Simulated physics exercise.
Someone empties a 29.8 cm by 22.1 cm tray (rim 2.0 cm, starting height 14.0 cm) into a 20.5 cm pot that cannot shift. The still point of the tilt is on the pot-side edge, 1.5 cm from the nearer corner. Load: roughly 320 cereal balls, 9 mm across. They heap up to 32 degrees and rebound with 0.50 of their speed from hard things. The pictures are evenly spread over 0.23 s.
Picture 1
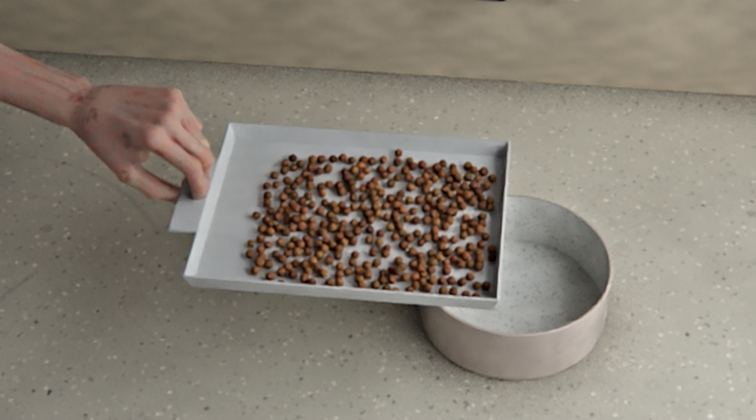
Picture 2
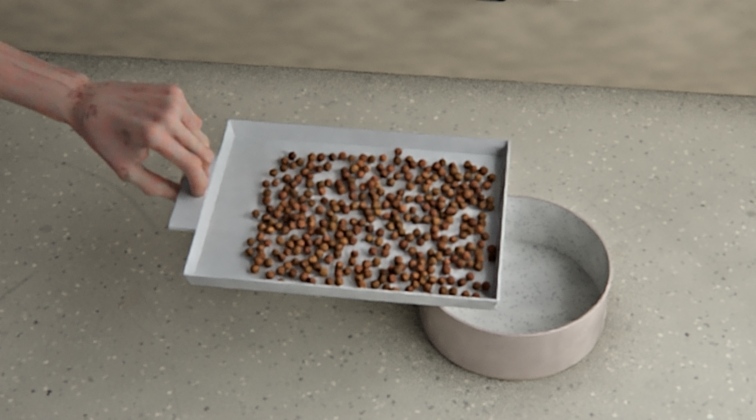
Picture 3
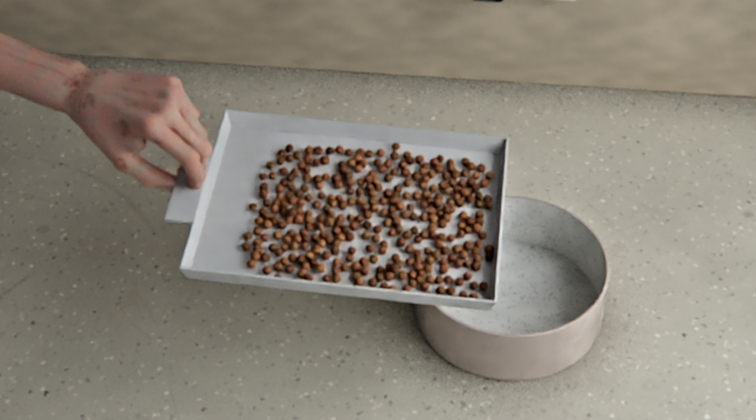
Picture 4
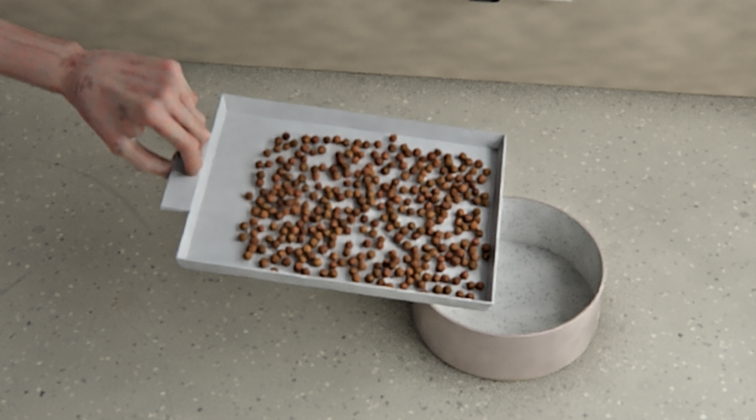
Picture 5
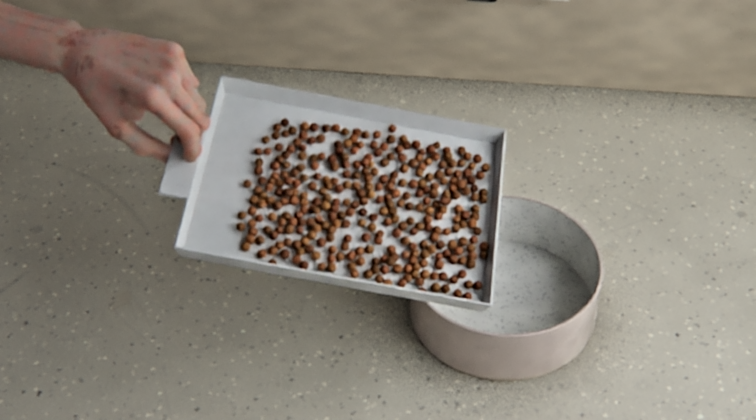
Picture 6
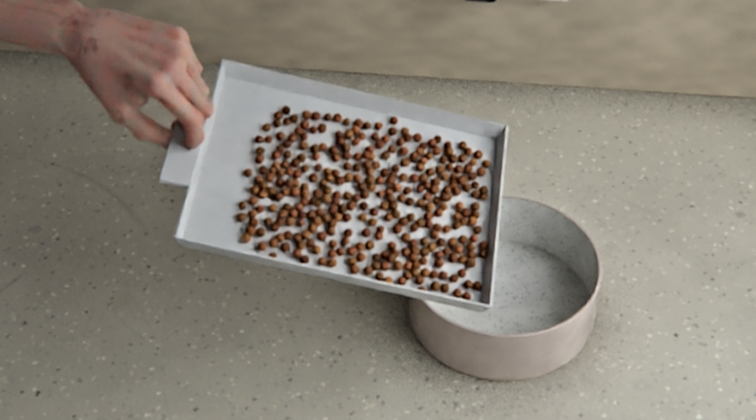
In the video, a hand at the left holds a white tray scattered with small brown balls beside a round pinkish pot, then gradually raises the tray's left side so it slants down toward the pot, while the balls barely shift.
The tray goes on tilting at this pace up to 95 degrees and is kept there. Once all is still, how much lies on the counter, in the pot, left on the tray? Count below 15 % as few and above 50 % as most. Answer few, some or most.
Counter: Most, pot: Few, tray: Few.
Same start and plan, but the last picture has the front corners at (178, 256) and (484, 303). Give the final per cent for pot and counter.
Pot 0, counter 100.
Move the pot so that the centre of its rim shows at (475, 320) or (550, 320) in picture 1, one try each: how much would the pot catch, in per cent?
About 60 and 85 per cent.
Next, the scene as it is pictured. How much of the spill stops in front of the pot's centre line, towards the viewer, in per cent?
Roughly 100 per cent.
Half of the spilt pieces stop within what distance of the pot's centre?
Some 18 cm.
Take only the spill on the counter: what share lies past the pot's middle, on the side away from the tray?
Some 90 per cent.
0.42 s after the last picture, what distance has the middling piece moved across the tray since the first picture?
About 5 cm.
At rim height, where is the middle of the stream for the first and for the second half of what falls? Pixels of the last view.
First near (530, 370), later near (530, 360).
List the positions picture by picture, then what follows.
In the first frame, tray tilt 0 degrees, front corners at (190, 272) and (493, 296); middle of the pieces at (371, 220); pot at (515, 261).
In the second frame, tray tilt 1 degrees, front corners at (189, 270) and (493, 296); middle of the pieces at (370, 219).
In the third frame, tray tilt 3 degrees, front corners at (186, 264) and (491, 297), lowest corner right front; middle of the pieces at (368, 215).
In the fourth frame, tray tilt 7 degrees, front corners at (183, 254) and (488, 298), lowest corner right front; middle of the pieces at (365, 209).
In the fifth frame, tray tilt 11 degrees, front corners at (181, 243) and (486, 299), lowest corner right front; middle of the pieces at (364, 201).
In the sixth frame, tray tilt 15 degrees, front corners at (182, 234) and (486, 301), lowest corner right front; middle of the pieces at (365, 195); pot at (504, 262).
Then, 0.42 s after the last picture, tilt 54 degrees; the tray holds 100 %, the pot 0 %.
Then, 0.70 s after the last picture, tilt 79 degrees; the tray holds 95 %, the pot 0 %.
Then, 1.08 s after the last picture, tilt 95 degrees; the tray holds 5 %, the pot 0 %.
In the end, counter 95 %, pot 5 %, tray 0 %.
